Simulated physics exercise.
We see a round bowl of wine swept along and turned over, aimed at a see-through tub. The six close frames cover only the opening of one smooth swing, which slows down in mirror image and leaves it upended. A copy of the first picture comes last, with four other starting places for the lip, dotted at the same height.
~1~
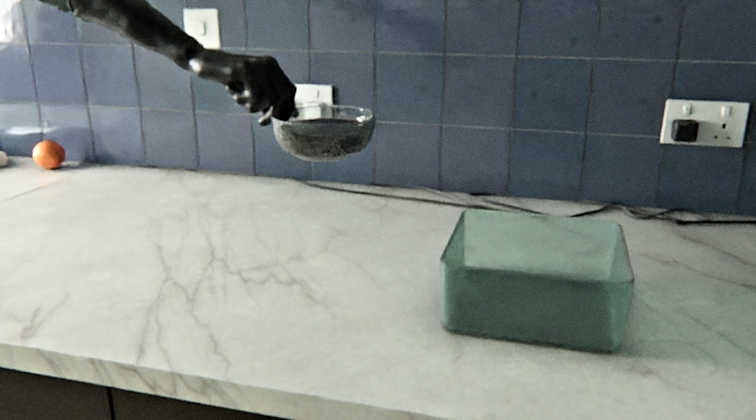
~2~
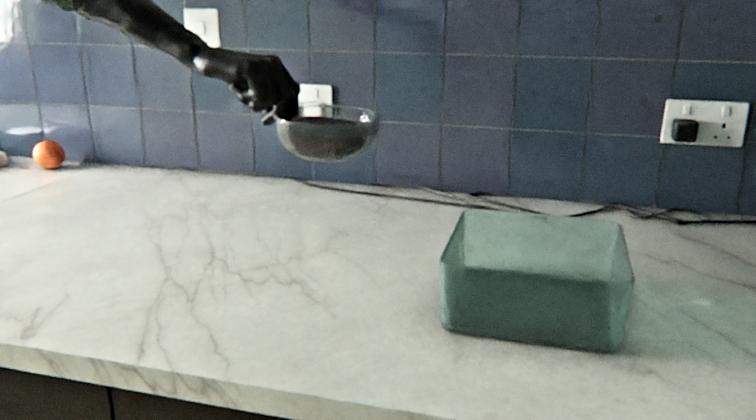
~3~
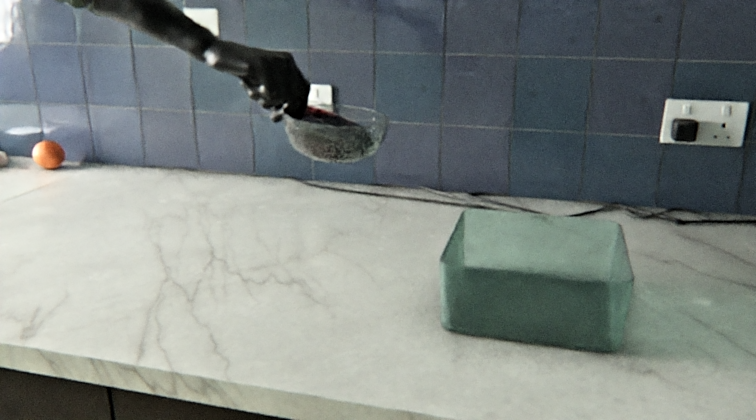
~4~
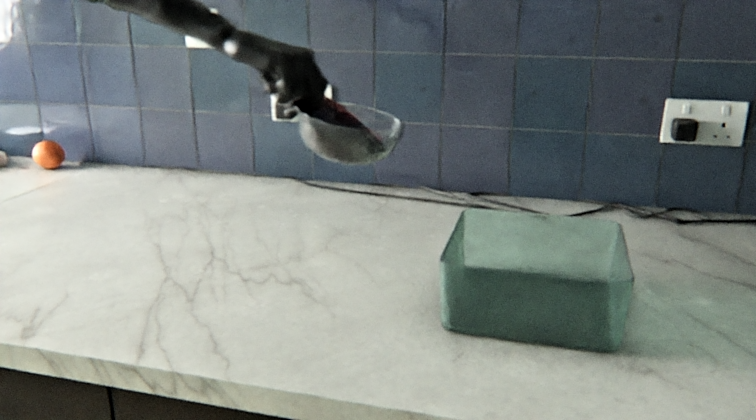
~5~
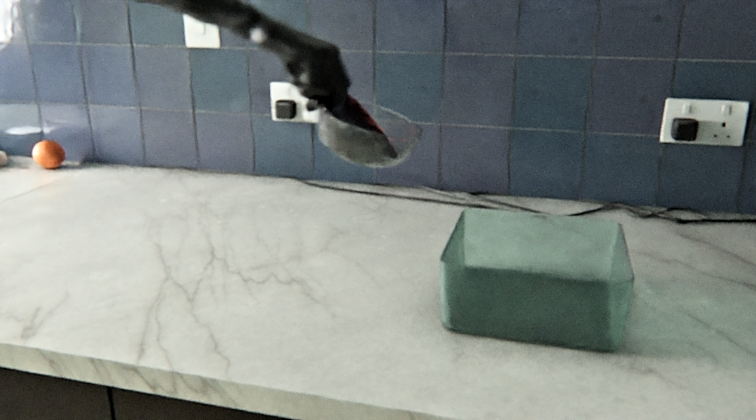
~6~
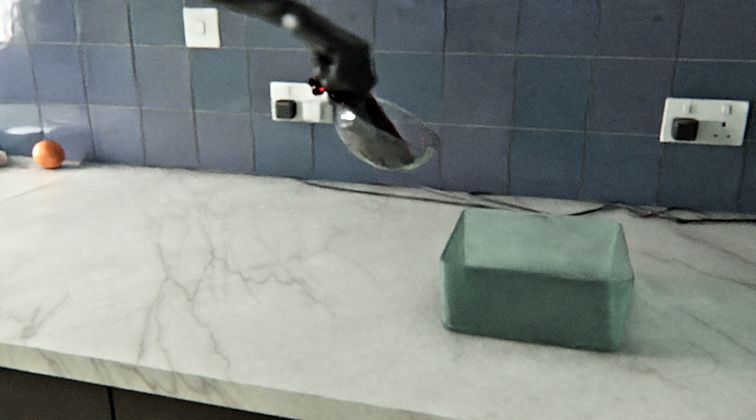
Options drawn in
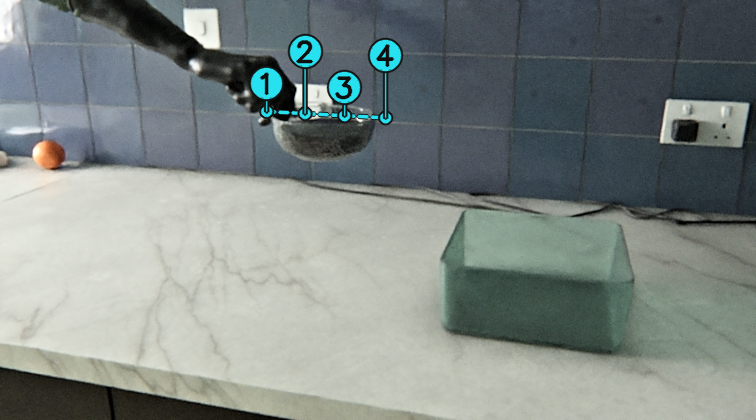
The clip opens with a dark arm and hand holding a clear round bowl level above a marble counter, left of a see-through green tub. The hand moves the bowl right and slightly down, tilting it progressively rightward as dark reddish liquid shows inside, while the tub stays still.
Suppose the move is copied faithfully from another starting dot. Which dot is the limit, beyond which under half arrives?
I would pick place 3.
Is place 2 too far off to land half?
Yes.
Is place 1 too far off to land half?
Yes, that goes wrong.
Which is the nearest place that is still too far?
2.
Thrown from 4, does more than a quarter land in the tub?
Yes, clearly.
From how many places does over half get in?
Two.
On the marked copy, 1 at (266, 111); 2 at (305, 113); 3 at (344, 115); 4 at (385, 117).
With 1, about 15 % lands in the tub, 81 % falls short and 4 % goes beside or beyond.
With 2, about 31 % lands in the tub, 63 % falls short and 6 % goes beside or beyond.
With 3, about 63 % lands in the tub, 35 % falls short.
With 4, about 69 % lands in the tub, 20 % falls short and 10 % goes beside or beyond.
